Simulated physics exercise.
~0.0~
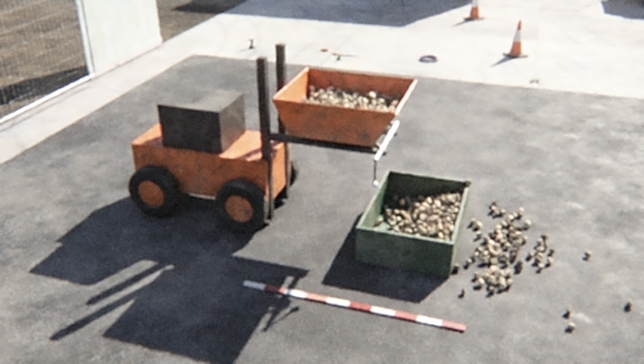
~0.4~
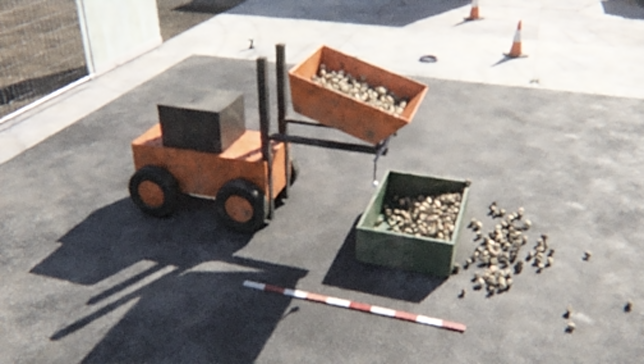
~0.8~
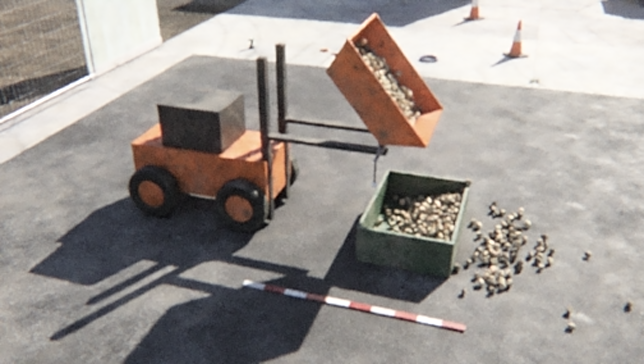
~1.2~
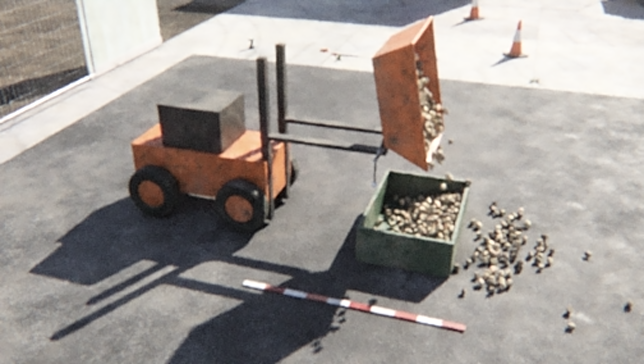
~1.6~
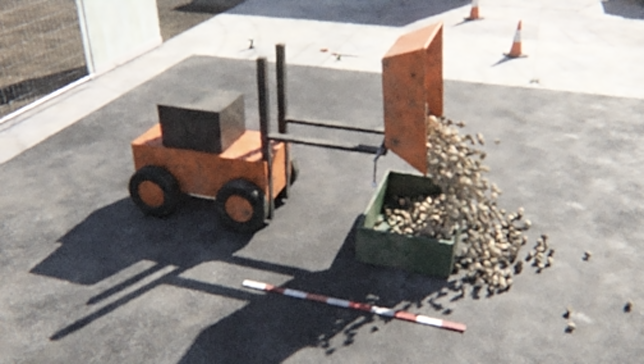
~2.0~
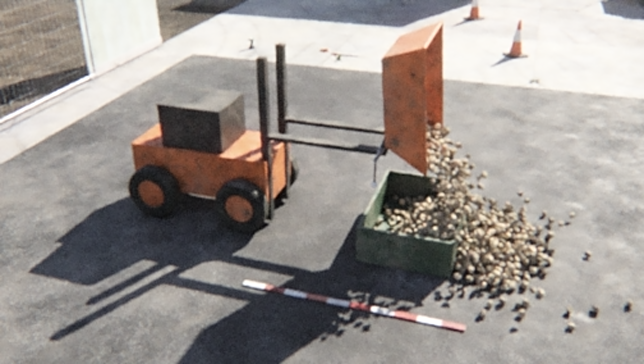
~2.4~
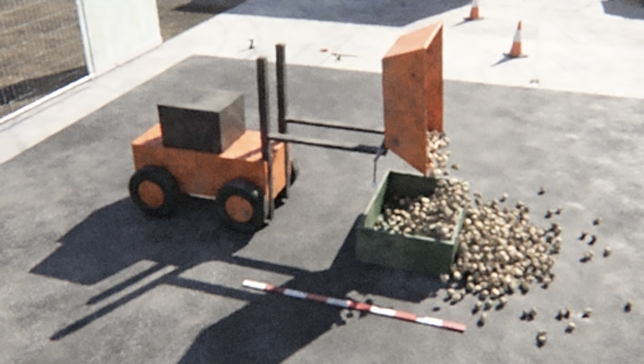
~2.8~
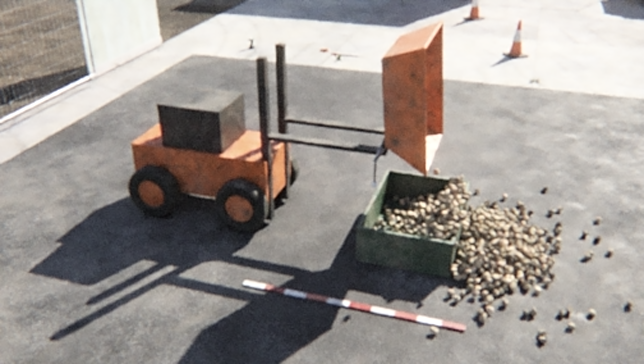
Orange forklift tipping a raised skip of stones over a green bin, stones spilling past its right side into a heap.
